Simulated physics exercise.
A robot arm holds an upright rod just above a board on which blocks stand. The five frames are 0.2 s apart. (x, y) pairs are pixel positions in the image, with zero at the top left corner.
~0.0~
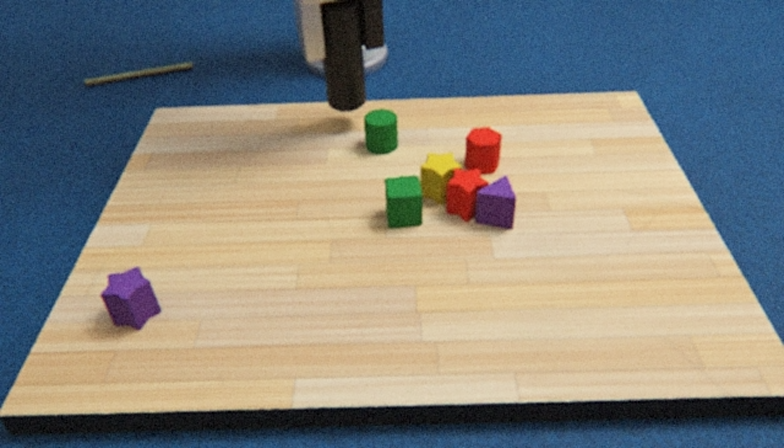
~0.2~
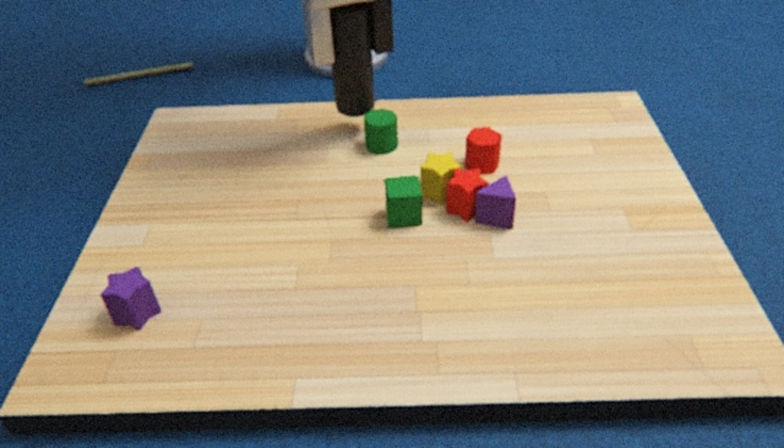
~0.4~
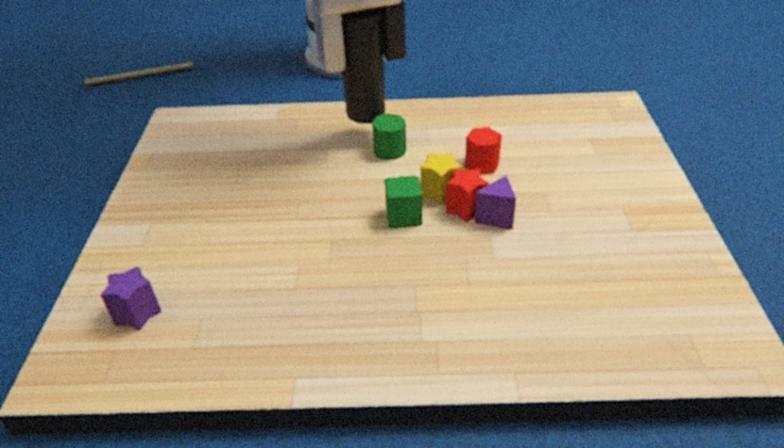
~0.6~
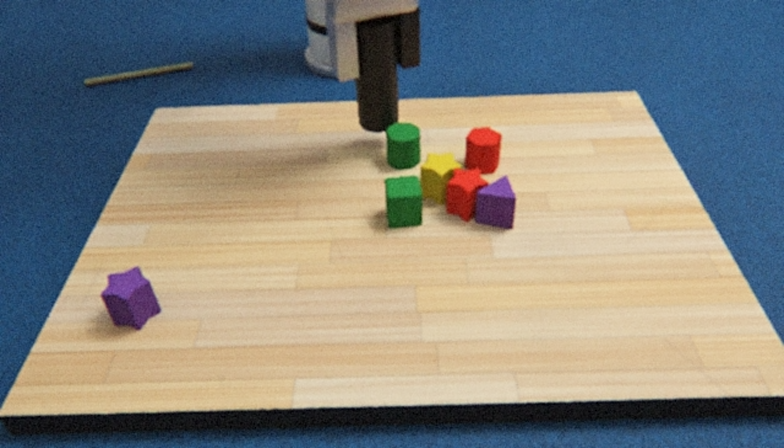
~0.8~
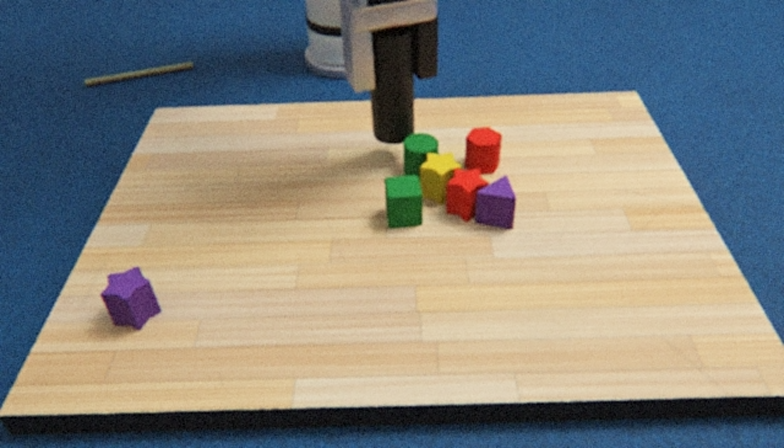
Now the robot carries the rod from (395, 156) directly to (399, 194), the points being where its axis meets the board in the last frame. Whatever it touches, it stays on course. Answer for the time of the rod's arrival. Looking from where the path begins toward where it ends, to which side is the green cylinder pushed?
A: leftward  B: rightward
The one that fits is A, leftward.
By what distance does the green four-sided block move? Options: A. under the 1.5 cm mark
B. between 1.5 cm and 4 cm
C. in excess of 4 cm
It's A.
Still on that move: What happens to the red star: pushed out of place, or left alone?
It ends up somewhere else.
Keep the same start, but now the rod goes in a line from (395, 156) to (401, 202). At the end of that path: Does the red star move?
I'd say yes.
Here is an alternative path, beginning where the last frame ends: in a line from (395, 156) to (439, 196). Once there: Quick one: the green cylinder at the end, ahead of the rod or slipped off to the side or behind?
The rod still drives it.
What follows on the original path. Halfway along, rod (396, 153); green cylinder (433, 153); yellow star (447, 171), turned 25° anticlockwise; red star (477, 184).
At the end, rod (398, 172); green four-sided block (404, 188); green cylinder (437, 154); yellow star (450, 172), turned 20° anticlockwise; red star (480, 186).
